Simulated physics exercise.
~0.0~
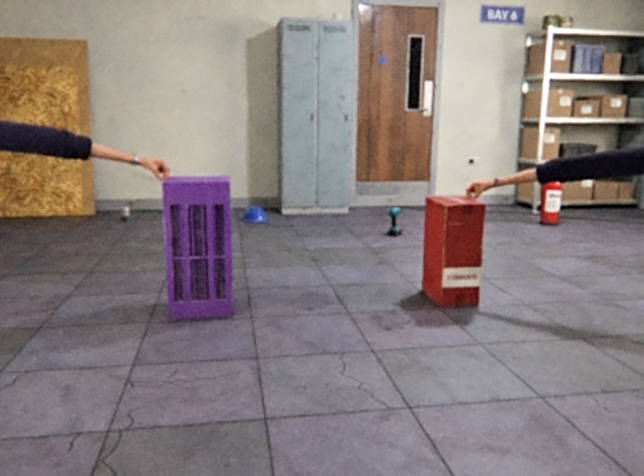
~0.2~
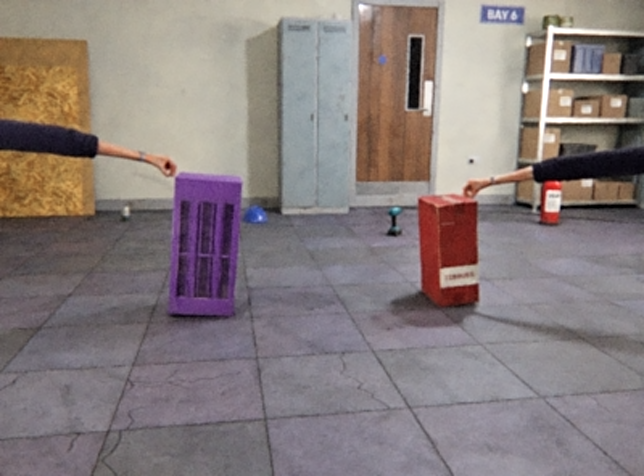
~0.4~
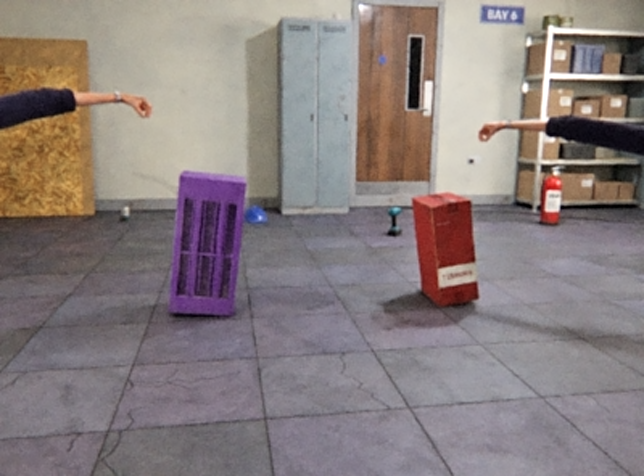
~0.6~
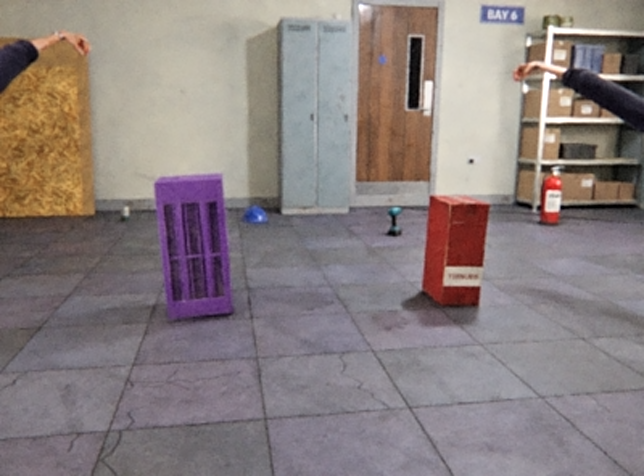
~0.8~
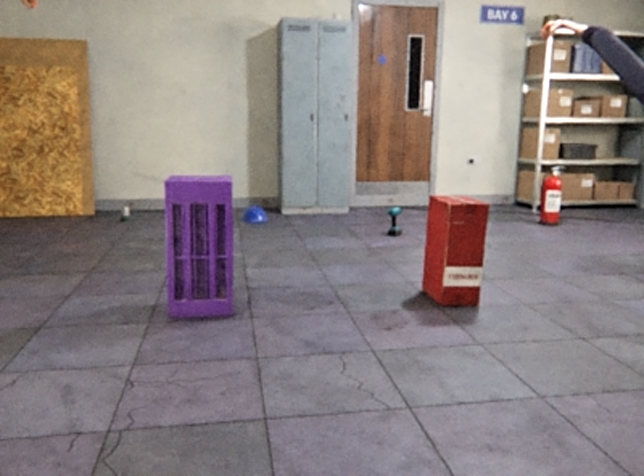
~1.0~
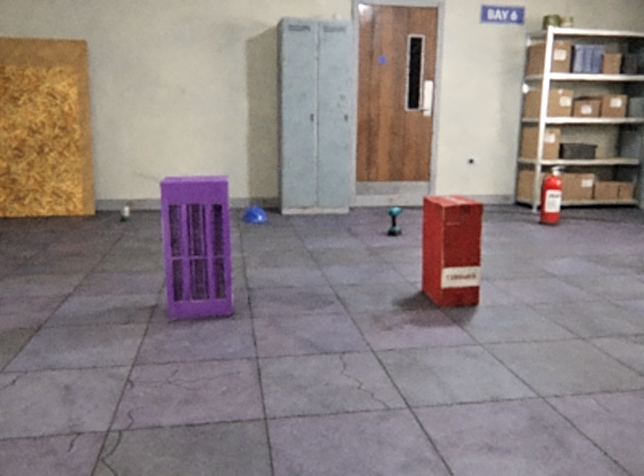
Purple crate and red box tilting under two hands, then rocking after release and settling upright on a tiled floor.
